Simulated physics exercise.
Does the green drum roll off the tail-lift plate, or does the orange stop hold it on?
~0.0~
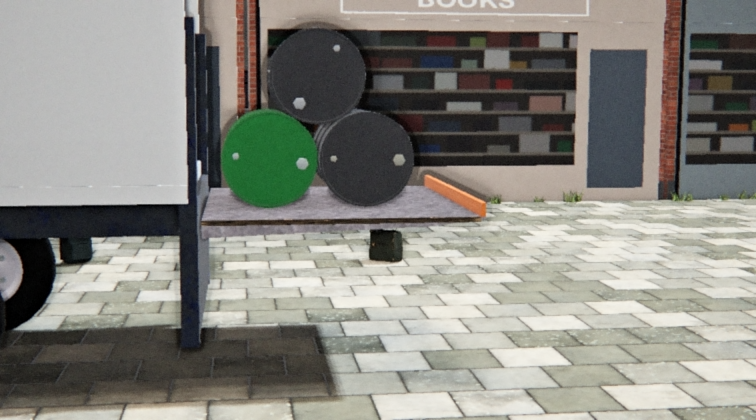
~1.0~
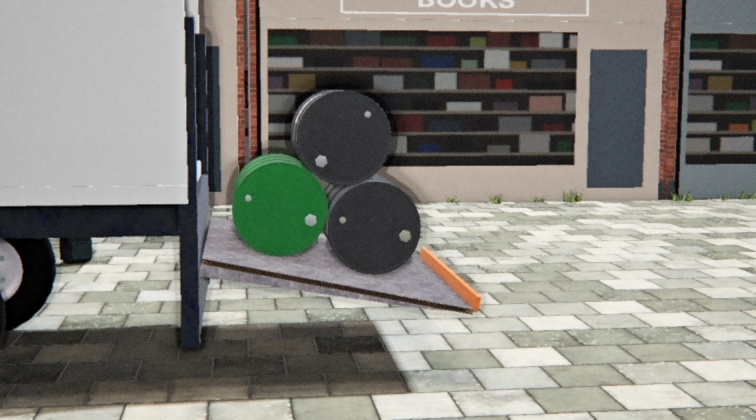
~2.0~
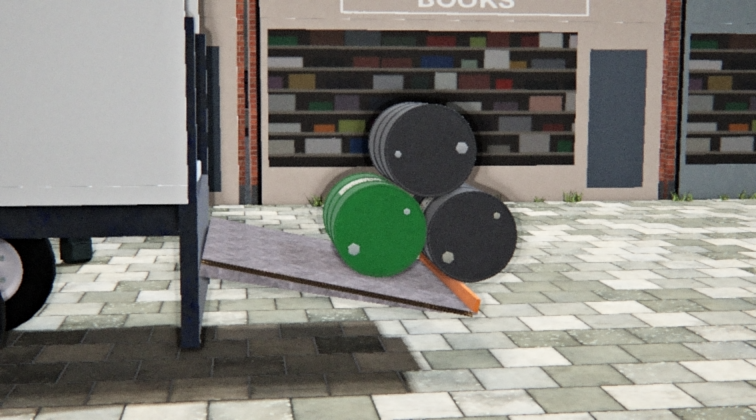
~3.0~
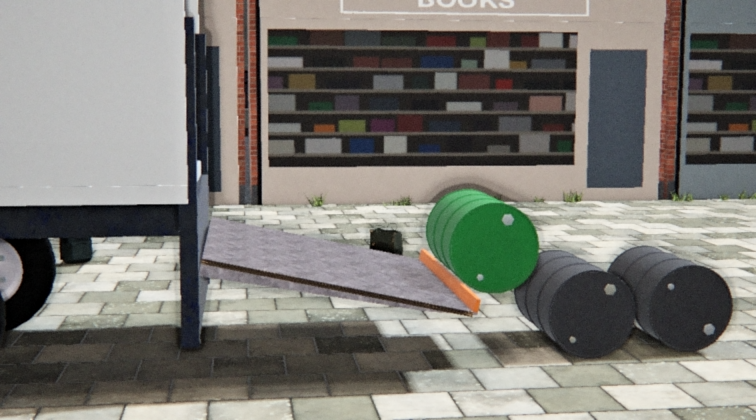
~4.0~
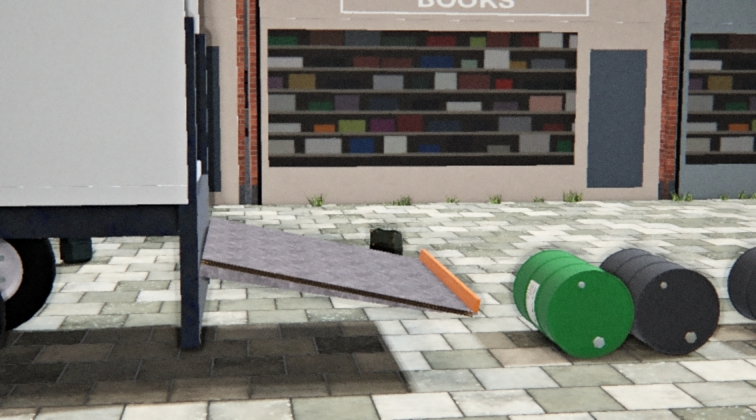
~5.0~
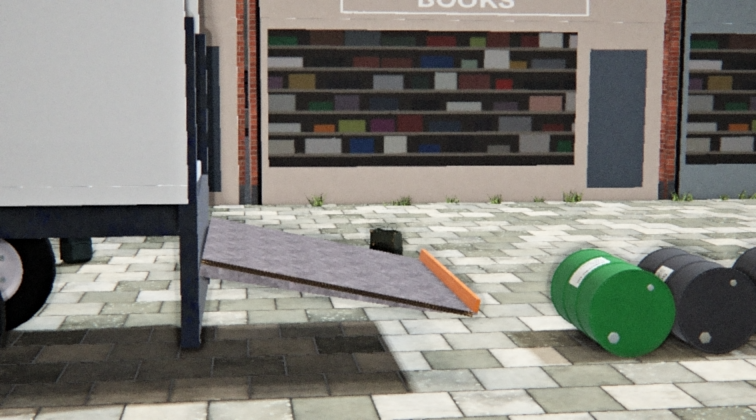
The green drum rolls off the plate. It goes over the orange stop and ends up on the paving to the right.
